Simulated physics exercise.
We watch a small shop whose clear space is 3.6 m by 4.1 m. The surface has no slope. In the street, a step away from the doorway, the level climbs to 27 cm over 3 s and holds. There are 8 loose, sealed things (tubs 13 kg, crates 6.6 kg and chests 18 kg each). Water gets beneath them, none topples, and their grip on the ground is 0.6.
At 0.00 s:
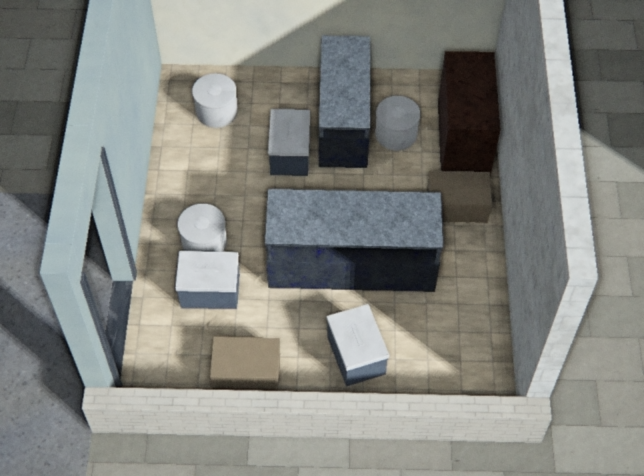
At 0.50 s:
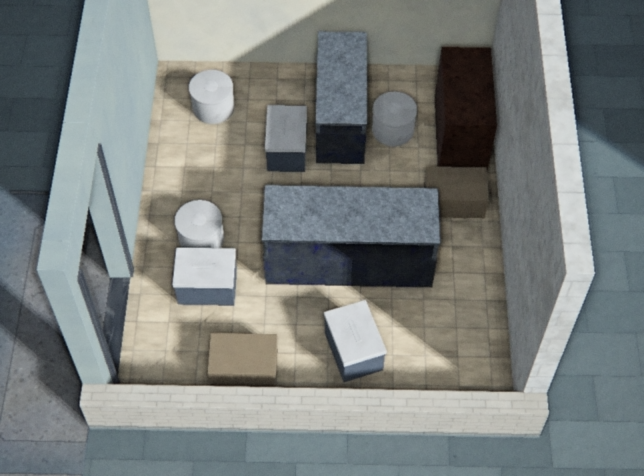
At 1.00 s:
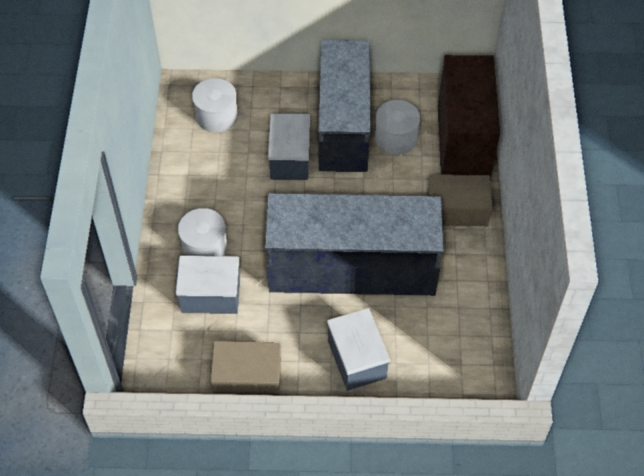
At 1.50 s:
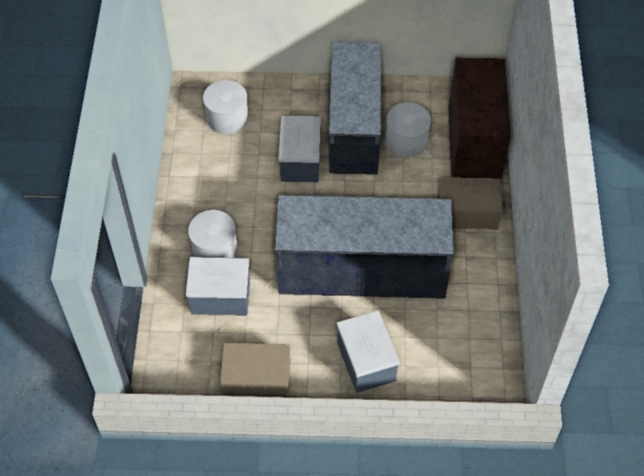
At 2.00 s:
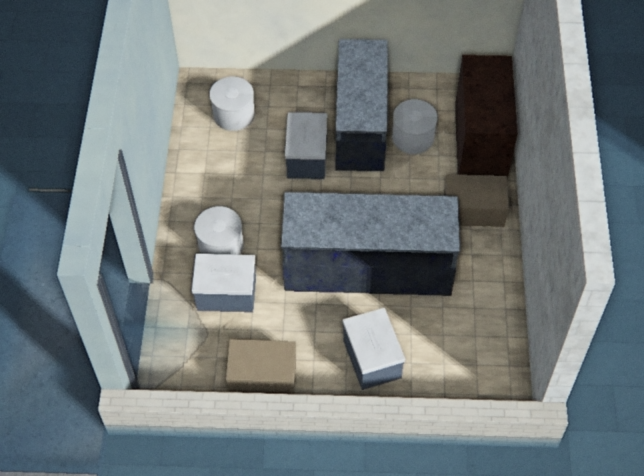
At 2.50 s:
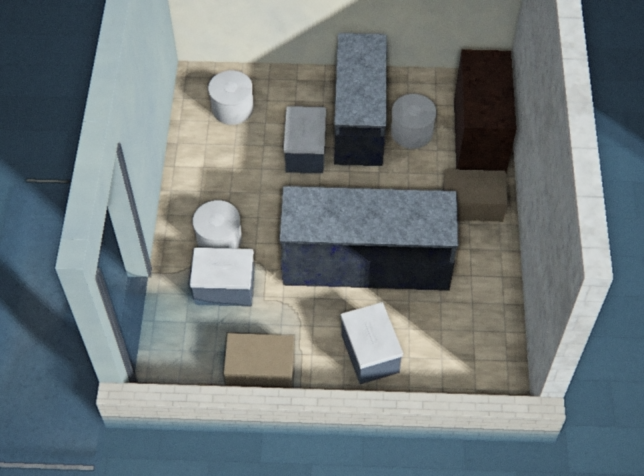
Small roofless shop seen from above, bluish water spreading over the street outside and creeping inside the doorway, crates and tubs staying still.
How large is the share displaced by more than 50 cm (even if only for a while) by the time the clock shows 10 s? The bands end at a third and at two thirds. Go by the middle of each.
Share: Between one and two thirds.
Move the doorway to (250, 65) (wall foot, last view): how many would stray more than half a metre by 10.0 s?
Then 6.
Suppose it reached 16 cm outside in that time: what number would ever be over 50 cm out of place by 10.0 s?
In that case 3 of them.
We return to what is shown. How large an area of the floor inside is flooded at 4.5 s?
About 7.5 m2.
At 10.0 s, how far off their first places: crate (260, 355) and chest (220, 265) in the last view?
In turn: 100 cm, 150 cm.
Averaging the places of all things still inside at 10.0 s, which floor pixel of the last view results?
At about (314, 188).
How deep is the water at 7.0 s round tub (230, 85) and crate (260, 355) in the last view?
About 3 and 20 cm.
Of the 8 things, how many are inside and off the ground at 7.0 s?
3 of them.
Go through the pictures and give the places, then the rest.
The first picture shows a crate at (245, 357) rests on the ground; a tub at (214, 90), on the bottom; 0.0 m2 under water; 0 of 8 have shifted.
The second picture shows a crate at (243, 353), on the bottom; a tub at (211, 87), on the bottom; water covers 0.0 m2; 0 of 8 have shifted.
The third picture shows a crate at (246, 362) rests on the ground; a tub at (214, 95) rests on the ground; 0.0 m2 under water; 0 of 8 have shifted.
The fourth picture shows a crate at (255, 363), on the bottom; a tub at (225, 97) rests on the ground; water covers 0.0 m2; 0 of 8 have shifted.
The fifth picture shows a crate at (261, 360) rests on the ground; a tub at (232, 93), on the bottom; 0.4 m2 under water; 0 of 8 have shifted.
The sixth picture shows a crate at (259, 354) rests on the ground; a tub at (230, 87) rests on the ground; 1.2 m2 under water; 0 of 8 have shifted.
After 3.5 s 1 of 8 are over 50 cm from their spots; 1 afloat.
After 4.5 s 2 of 8 are over 50 cm from their spots; 1 afloat.
After 7.0 s 3 of 8 are over 50 cm from their spots; 3 afloat.
After 10.0 s 4 of 8 are over 50 cm from their spots, and 4 have been at some point; 7 afloat.
